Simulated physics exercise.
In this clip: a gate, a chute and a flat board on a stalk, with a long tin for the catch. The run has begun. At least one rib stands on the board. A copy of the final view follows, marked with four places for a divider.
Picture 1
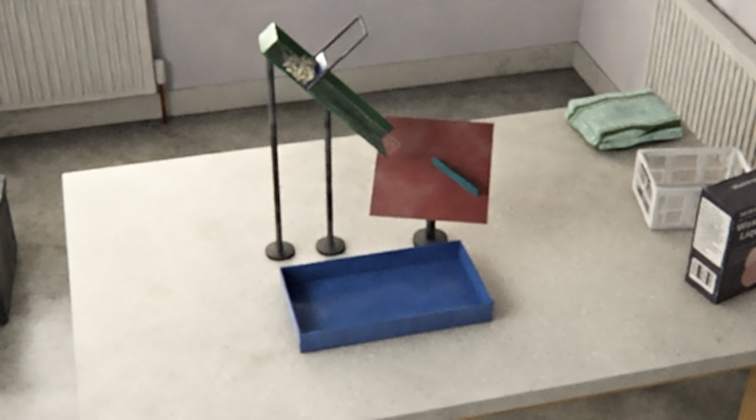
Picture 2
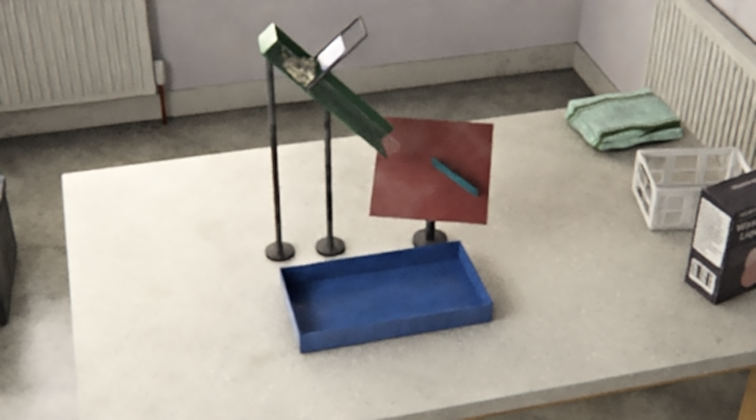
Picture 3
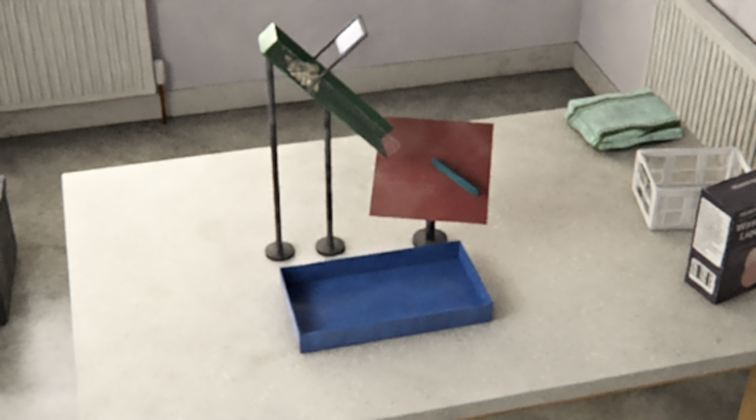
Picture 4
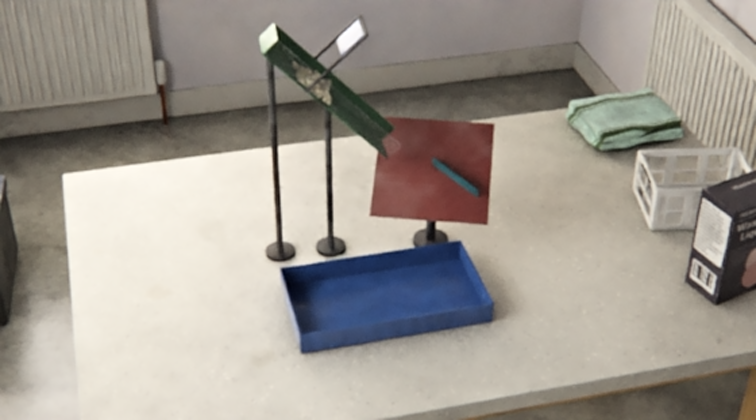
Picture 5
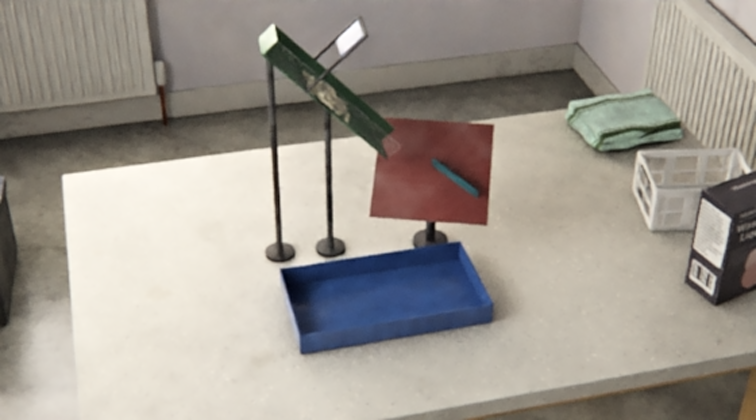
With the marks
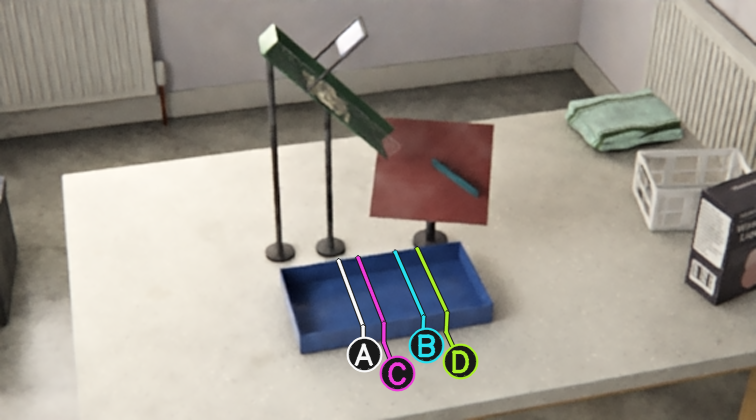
On a pale tabletop in a room with radiators, a green chute slopes down toward a tilted red board with a blue rib, above an empty blue tray. The gate on the chute lifts, and a small clump of whitish pieces slides partway down the chute, stretching out slightly.
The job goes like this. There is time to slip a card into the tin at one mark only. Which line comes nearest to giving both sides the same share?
D works best here.
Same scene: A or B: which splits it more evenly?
Here it is line B.
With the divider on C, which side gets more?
Right.
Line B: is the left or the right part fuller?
Right.
On the marked copy, line A crosses the front rim at (362, 325); line B crosses the front rim at (423, 315); line C crosses the front rim at (383, 322); line D crosses the front rim at (446, 312).
For line A, of what is caught, none at all on the left of the divider, the whole lot on the right.
For line B, of what is caught, a small share on the left of the divider, the bulk on the right.
For line C, of what is caught, only a few on the left of the divider, all but a few on the right.
For line D, of what is caught, close to a third on the left of the divider, close to two thirds on the right.
